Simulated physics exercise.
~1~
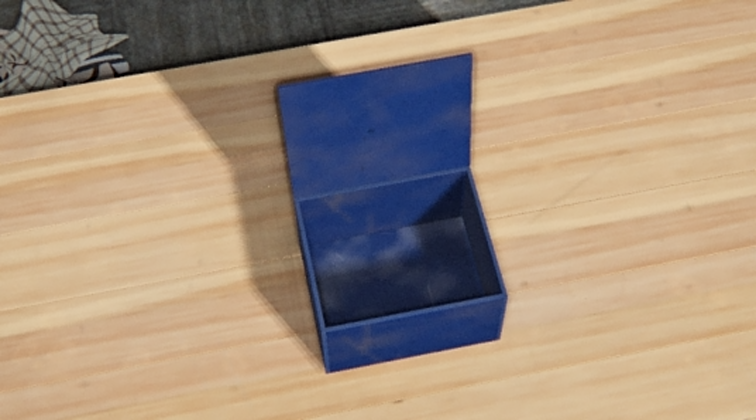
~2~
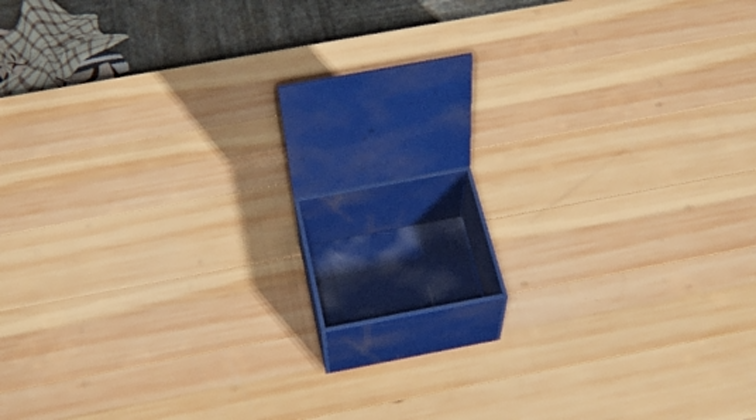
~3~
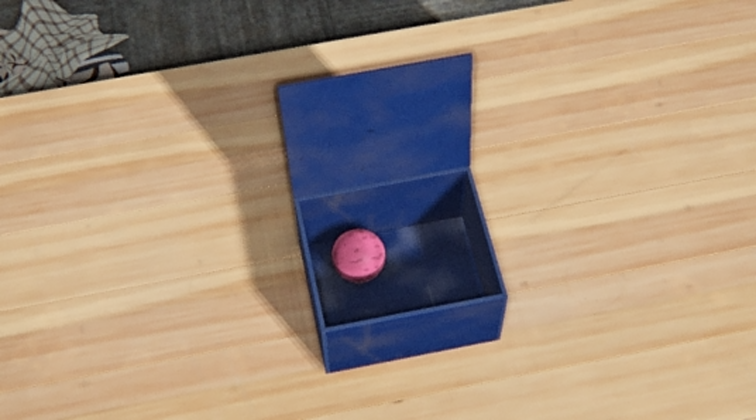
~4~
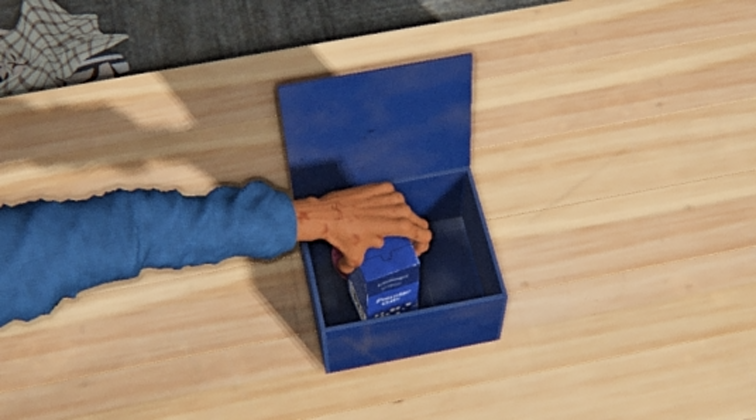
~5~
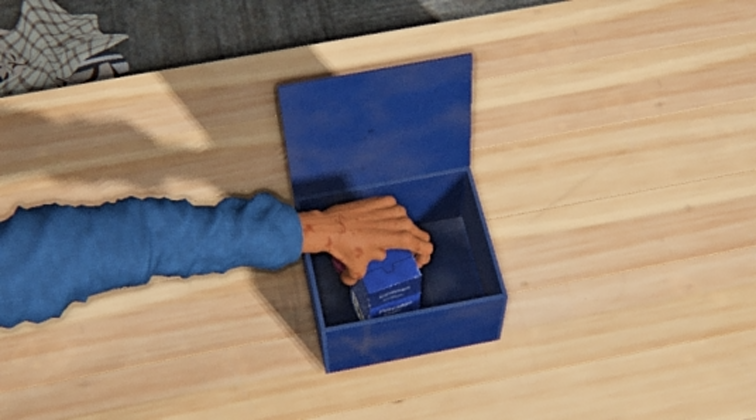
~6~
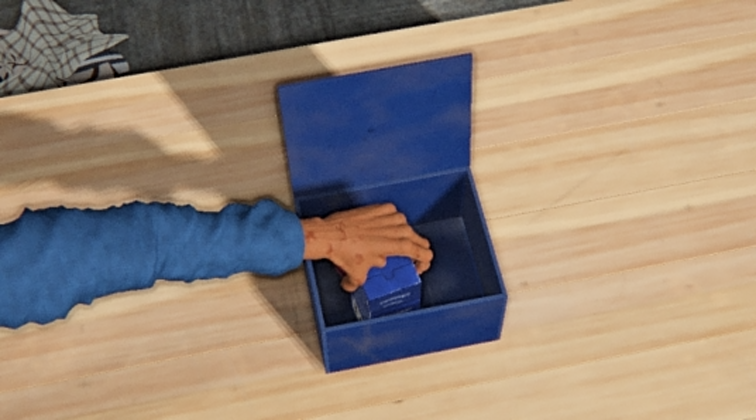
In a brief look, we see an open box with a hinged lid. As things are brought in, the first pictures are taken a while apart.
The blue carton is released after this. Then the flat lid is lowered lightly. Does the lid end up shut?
I expect the lid to fall short.
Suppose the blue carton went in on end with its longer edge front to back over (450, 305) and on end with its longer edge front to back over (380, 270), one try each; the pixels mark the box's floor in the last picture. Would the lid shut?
In the first case it gets propped open; in the second case it comes fully down.
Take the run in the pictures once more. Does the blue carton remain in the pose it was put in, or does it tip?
The blue carton stays as it was set.
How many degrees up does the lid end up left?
Roughly 20 degrees above the rim.
Then, 1.40 s after the last picture, lid 74° above the rim.
Then, 1.70 s after the last picture, lid 46° above the rim.
At rest, lid 20° above the rim; both in place. Seen from the same camera at the end, blue carton near (385, 295).
